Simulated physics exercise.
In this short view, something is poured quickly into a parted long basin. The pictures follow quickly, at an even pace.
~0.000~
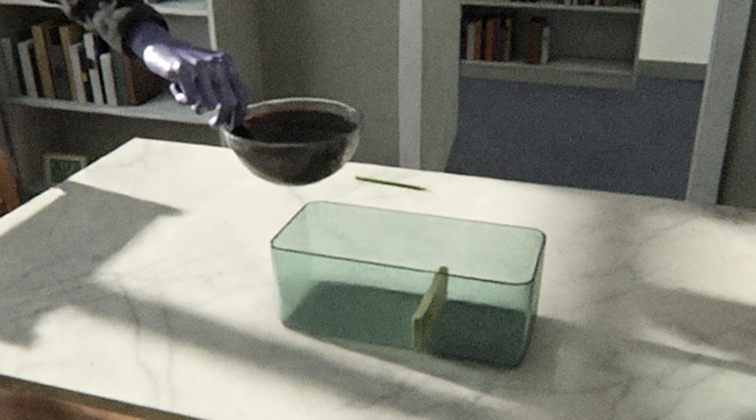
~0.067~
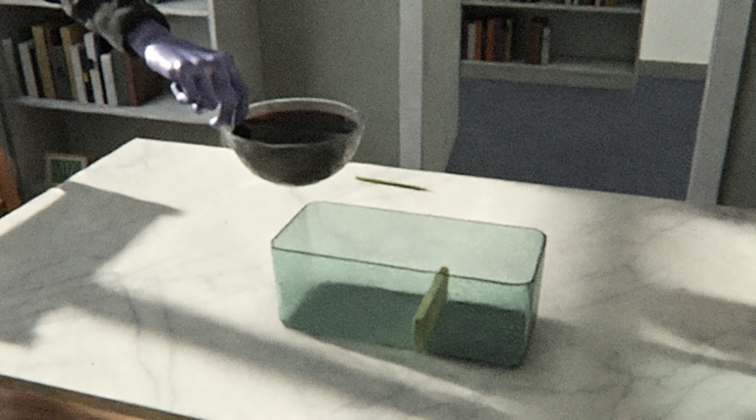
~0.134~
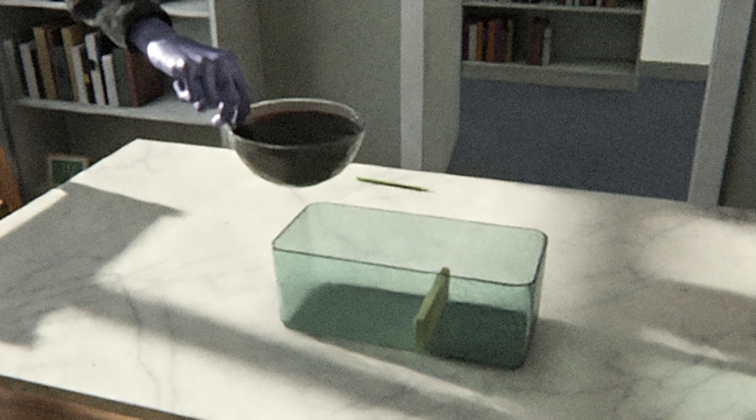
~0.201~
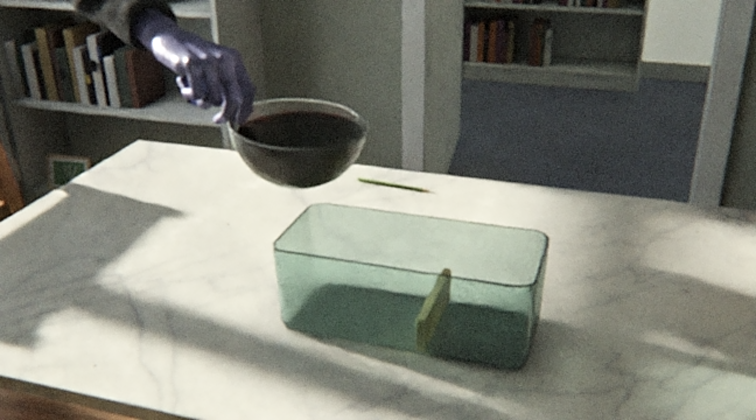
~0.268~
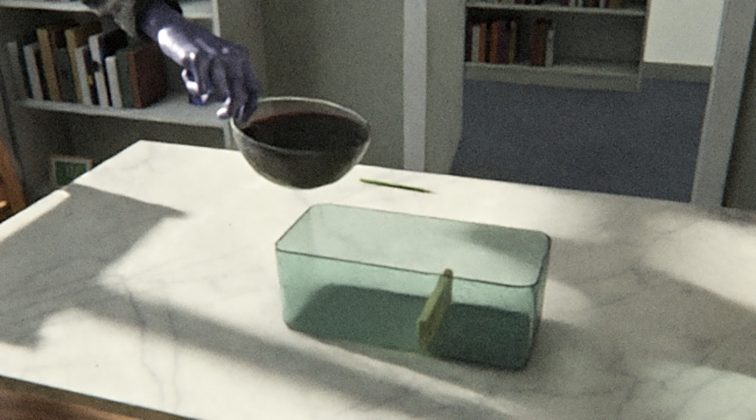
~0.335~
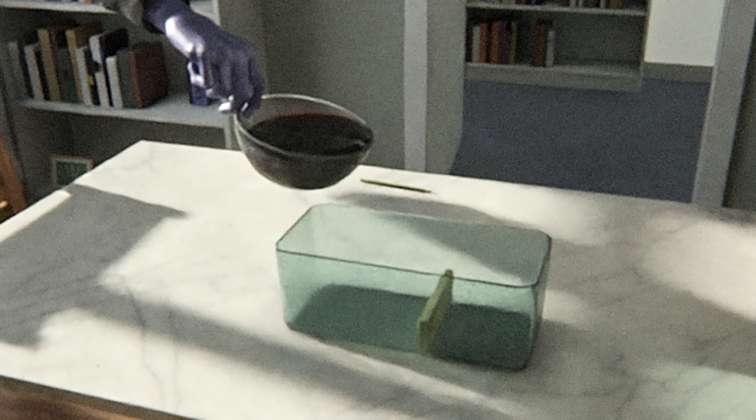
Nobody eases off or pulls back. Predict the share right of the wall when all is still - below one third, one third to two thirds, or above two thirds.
The right side of the wall holds a small share, below one third.
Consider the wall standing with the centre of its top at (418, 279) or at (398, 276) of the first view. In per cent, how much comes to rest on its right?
First try around 25 percent; second try around 60 percent.
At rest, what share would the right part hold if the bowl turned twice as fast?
Around 15 percent.
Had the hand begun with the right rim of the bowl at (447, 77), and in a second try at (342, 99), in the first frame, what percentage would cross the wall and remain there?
First try: About 75 %; second try: About 5 %.
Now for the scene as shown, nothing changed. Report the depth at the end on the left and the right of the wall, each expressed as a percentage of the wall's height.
Once it is still, the left part shows 70 per cent and the right part 10.
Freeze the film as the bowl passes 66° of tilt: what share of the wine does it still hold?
It comes to 30 per cent or so.
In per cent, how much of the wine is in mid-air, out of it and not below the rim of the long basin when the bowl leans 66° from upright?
Roughly 25 percent.
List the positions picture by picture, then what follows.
In the first picture, it leans 0°; its right rim is at (359, 129); the wine meets the walls at (238, 122) and (357, 135); the long basin's rim runs from (289, 223) to (539, 258); the wall's top is at (432, 292).
In the second picture, it leans 1°; its right rim is at (360, 130); the wine meets the walls at (239, 122) and (358, 135).
In the third picture, it leans 2°; its right rim is at (362, 133); the wine meets the walls at (241, 123) and (360, 137).
In the fourth picture, it leans 5°; its right rim is at (364, 137); the wine meets the walls at (243, 123) and (362, 138).
In the fifth picture, it leans 9°; its right rim is at (367, 142); the wine meets the walls at (247, 124) and (367, 139).
In the sixth picture, it leans 14°; its right rim is at (369, 148); the wine meets the walls at (251, 126) and (370, 143); 1 per cent is over the edge.
A moment on, the bowl is tipped part way and 29 per cent is still to pour, 41 is left of the wall and 5 right of it.
Next, the bowl is tipped right over and 0 per cent is still to pour, 92 is left of the wall and 8 right of it.
Then the bowl is tipped right over and 0 per cent is still to pour, 89 is left of the wall and 10 right of it.
Later the bowl is tipped right over and 0 per cent is still to pour, 89 is left of the wall and 10 right of it.
At rest 89 per cent lies left of the wall, 11 right of it and 0 outside.
